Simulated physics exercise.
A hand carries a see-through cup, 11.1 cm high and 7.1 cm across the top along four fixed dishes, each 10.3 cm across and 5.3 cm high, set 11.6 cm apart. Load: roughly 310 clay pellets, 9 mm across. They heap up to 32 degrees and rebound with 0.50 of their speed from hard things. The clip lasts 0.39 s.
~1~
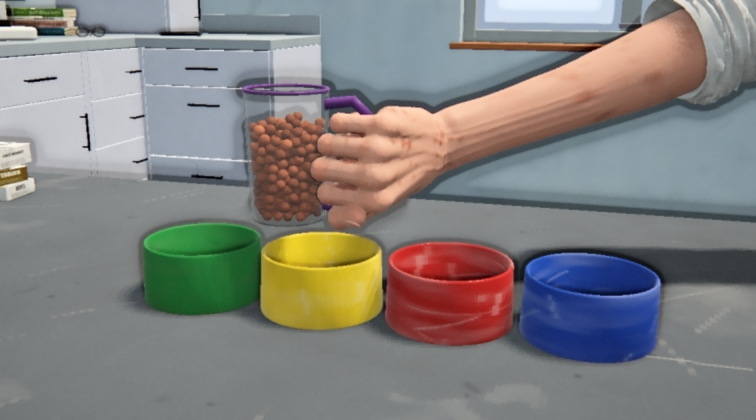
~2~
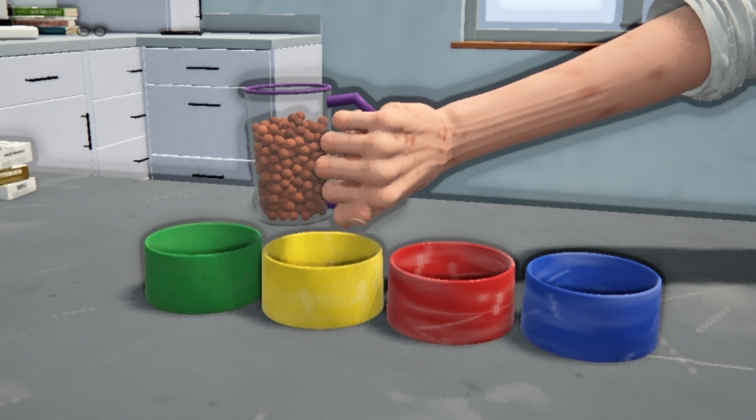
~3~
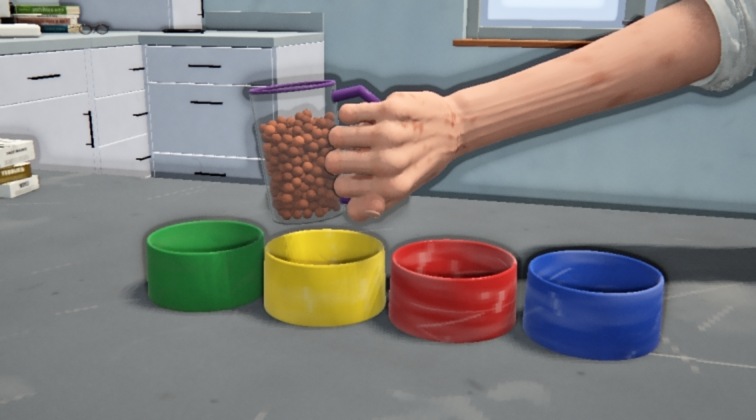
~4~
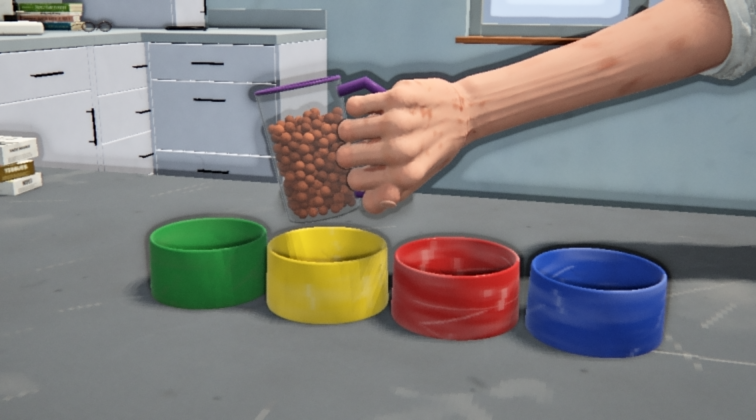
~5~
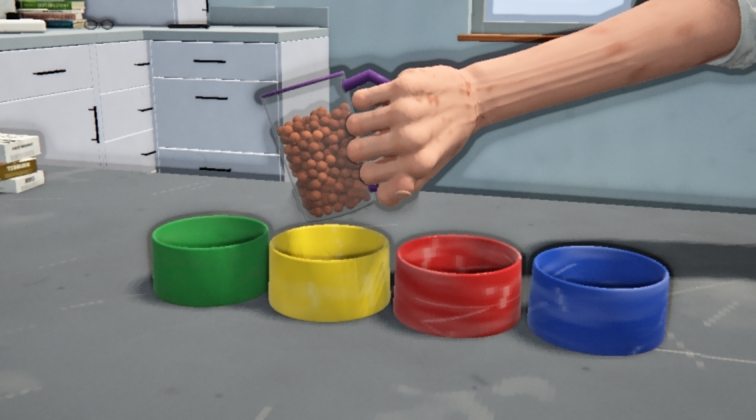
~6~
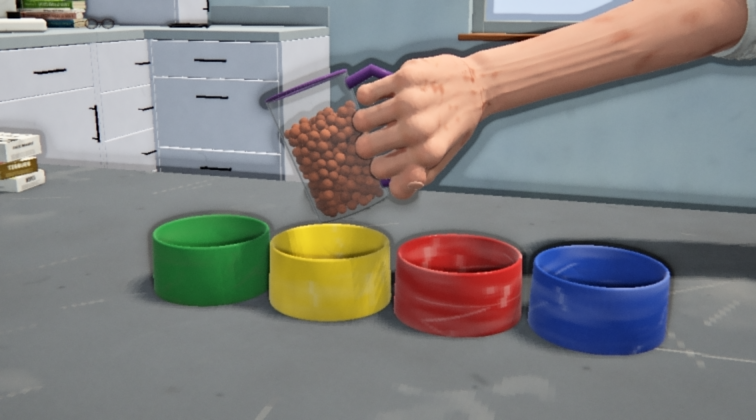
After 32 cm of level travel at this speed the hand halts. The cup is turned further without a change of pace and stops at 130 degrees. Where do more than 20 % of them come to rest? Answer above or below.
Red above, blue below, green below, yellow below, counter below.
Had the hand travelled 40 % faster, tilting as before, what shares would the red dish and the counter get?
Then: Red 50; counter 20.
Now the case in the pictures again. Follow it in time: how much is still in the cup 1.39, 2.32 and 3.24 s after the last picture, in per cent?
About 85, 0, 0.
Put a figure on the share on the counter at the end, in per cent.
About 5 per cent.
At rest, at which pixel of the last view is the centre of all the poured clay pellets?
Around (447, 286).
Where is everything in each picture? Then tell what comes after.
Cup at (288, 154), tilt 0 degrees, lip at (247, 88), moved 0.0 cm; middle of the pieces at (292, 167); green dish at (203, 239); yellow dish at (322, 250); red dish at (451, 262); blue dish at (591, 274), in the first picture.
Cup at (291, 153), tilt 2 degrees, lip at (249, 89), moved 0.2 cm; middle of the pieces at (296, 167), in the second picture.
Cup at (301, 152), tilt 7 degrees, lip at (254, 91), moved 0.9 cm; middle of the pieces at (307, 165), in the third picture.
Cup at (311, 150), tilt 12 degrees, lip at (260, 93), moved 1.7 cm; middle of the pieces at (319, 163), in the fourth picture.
Cup at (322, 148), tilt 17 degrees, lip at (266, 96), moved 2.4 cm; middle of the pieces at (330, 160), in the fifth picture.
Cup at (330, 148), tilt 22 degrees, lip at (271, 101), moved 3.2 cm; middle of the pieces at (340, 160); green dish at (212, 231); yellow dish at (330, 242); red dish at (459, 254); blue dish at (600, 266), in the sixth picture.
Then, 1.39 s after the last picture, tilt 117 degrees; cup holds 85 %, red 10 %, yellow 5 %.
Then, 2.32 s after the last picture, tilt 130 degrees; cup holds 0 %, red 90 %, yellow 5 %.
Then, 3.24 s after the last picture, tilt 130 degrees; cup holds 0 %, red 90 %, yellow 5 %.
In the end, red 90 %, blue 0 %, green 0 %, yellow 5 %, counter 5 %.
